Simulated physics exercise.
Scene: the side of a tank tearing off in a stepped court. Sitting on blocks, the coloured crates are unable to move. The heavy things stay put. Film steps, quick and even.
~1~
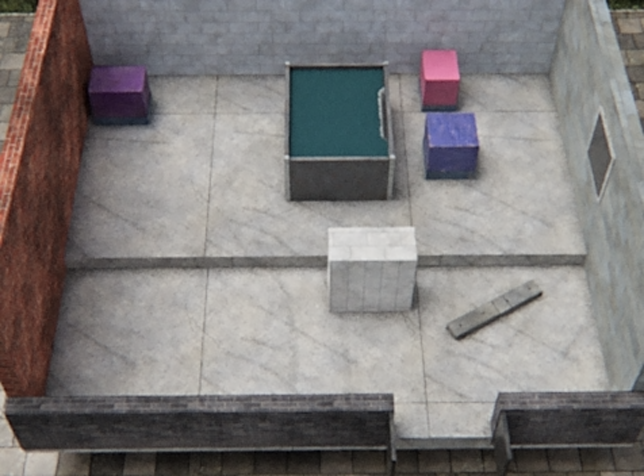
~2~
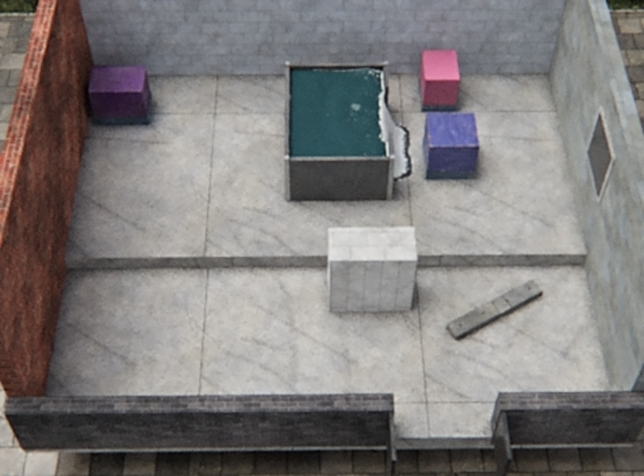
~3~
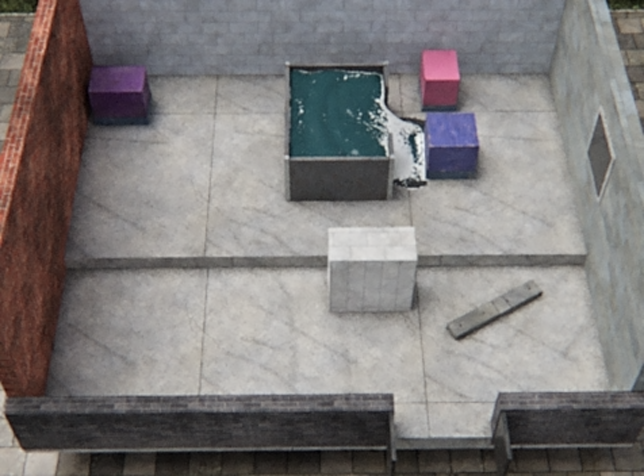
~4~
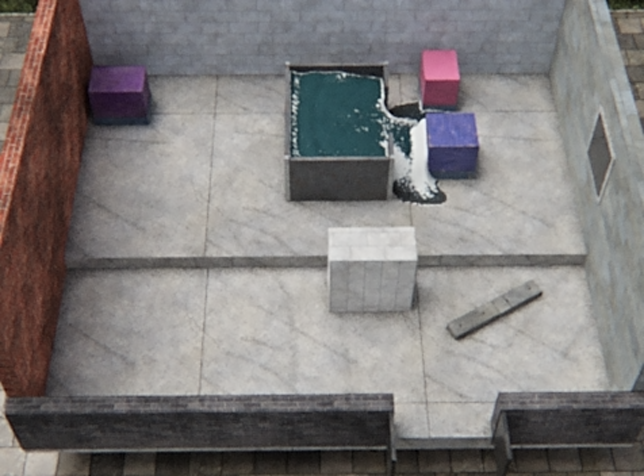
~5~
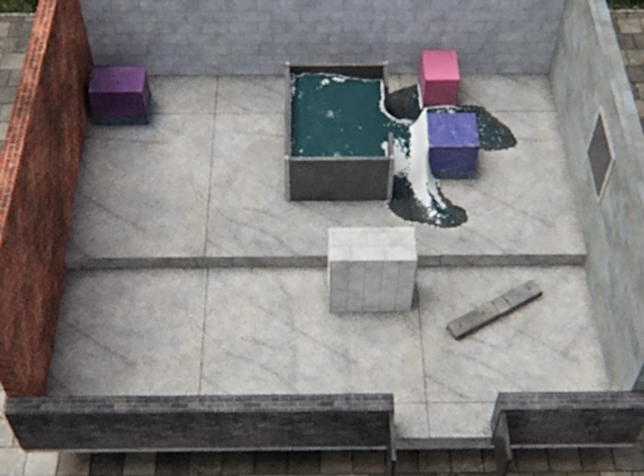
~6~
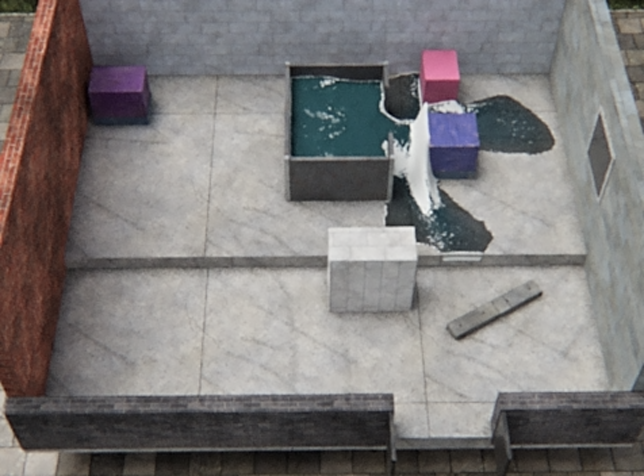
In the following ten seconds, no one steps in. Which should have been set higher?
Result: Blue crate: Reached; purple crate: Spared; pink crate: Reached.
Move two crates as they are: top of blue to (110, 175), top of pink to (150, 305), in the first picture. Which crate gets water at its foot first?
It should be the purple one.
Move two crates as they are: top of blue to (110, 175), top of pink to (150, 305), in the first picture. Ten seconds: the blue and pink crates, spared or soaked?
So the blue one stays high and dry and the pink one stays high and dry.
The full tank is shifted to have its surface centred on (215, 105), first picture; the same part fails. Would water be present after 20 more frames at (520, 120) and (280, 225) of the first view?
The first is wetted, and then the second is not reached.
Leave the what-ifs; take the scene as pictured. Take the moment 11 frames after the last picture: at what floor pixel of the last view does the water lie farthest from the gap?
I'd say near (471, 420).
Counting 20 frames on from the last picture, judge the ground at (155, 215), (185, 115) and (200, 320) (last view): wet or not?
First spot clear, second spot swamped, third spot swamped.
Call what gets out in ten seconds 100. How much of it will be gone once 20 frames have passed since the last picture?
I'd put it at 35 per cent.
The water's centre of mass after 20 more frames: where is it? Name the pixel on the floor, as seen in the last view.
Near pixel (408, 177).
A moment on, water covers 20 % of the floor; the blue crate water round its plinth, the purple crate not reached, the pink crate water round its plinth.
Next, water covers 35 % of the floor; the blue crate water round its plinth, the purple crate not reached, the pink crate water round its plinth.
Then, water covers 55 % of the floor; the blue crate water round its plinth, the purple crate water round its plinth, the pink crate water round its plinth.
Later, water covers 70 % of the floor; the blue crate water round its plinth, the purple crate water round its plinth, the pink crate water round its plinth.
In the end, water covers 85 % of the floor; the blue crate was topped, the purple crate stayed above the water, the pink crate was topped.
